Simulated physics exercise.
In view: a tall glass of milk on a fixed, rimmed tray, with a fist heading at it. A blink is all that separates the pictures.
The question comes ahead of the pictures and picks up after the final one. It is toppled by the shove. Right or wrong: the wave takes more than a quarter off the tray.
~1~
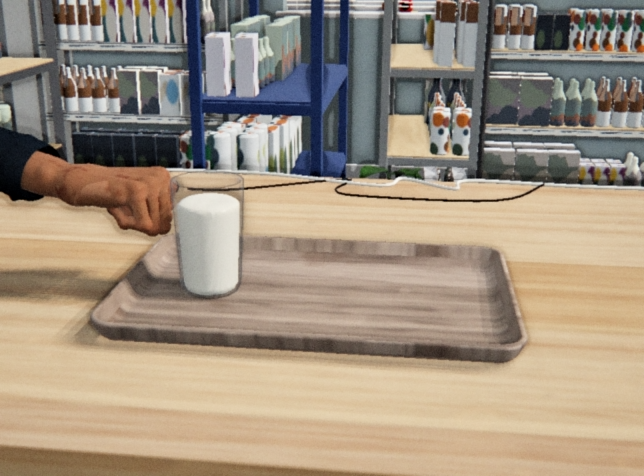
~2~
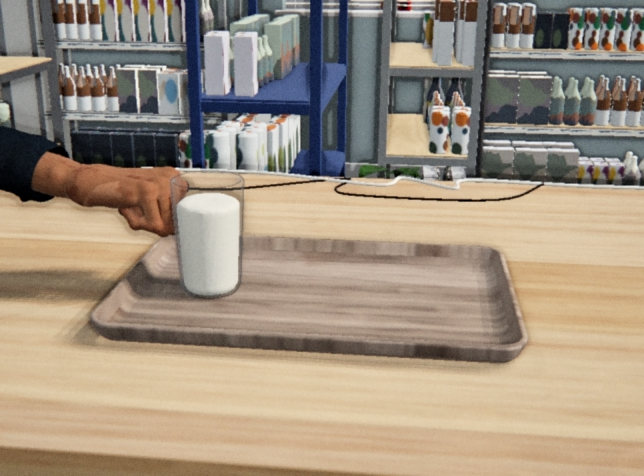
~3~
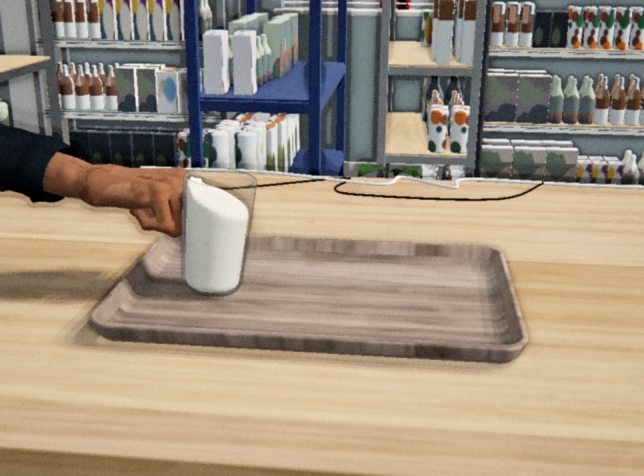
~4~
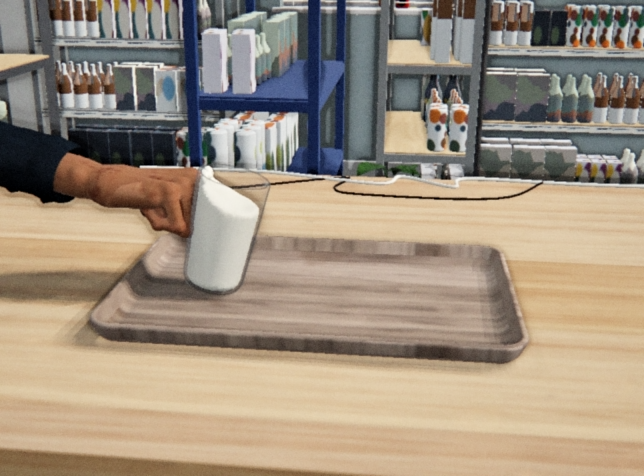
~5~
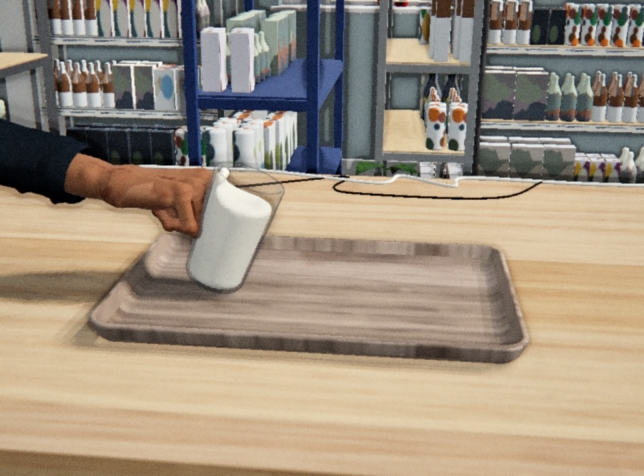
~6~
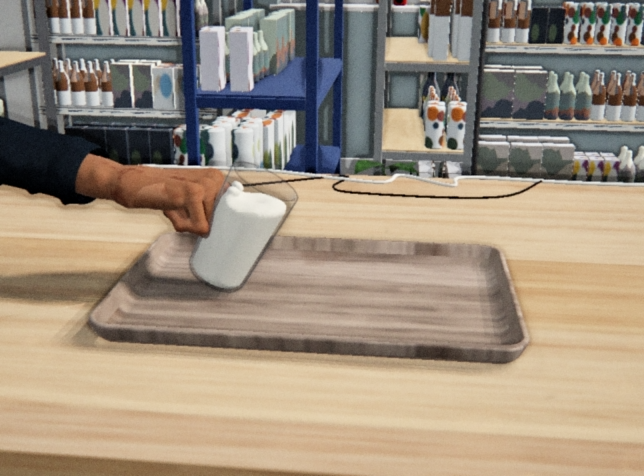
Right.
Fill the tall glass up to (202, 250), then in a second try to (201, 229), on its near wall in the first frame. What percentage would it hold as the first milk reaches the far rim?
In order, 50 and 55 in a hundred.
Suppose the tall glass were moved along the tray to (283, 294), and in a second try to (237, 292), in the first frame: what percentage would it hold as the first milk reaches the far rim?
About 80 % and 60 %.
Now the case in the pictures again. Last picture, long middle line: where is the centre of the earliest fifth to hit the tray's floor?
Landing point, centre line: Approx. (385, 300).
A moment on, the tall glass lies on its side and 95 per cent is in the glass, 1 on the tray and 4 above or beyond its rim.
Next, the tall glass lies on its side and 53 per cent is in the glass, 43 on the tray and 4 above or beyond its rim.
Then the tall glass lies on its side and 30 per cent is in the glass, 46 on the tray and 24 above or beyond its rim.
Later the tall glass lies on its side and 16 per cent is in the glass, 45 on the tray and 39 above or beyond its rim.
Finally, 61 per cent is held by tray and glass, 39 is off the tray.
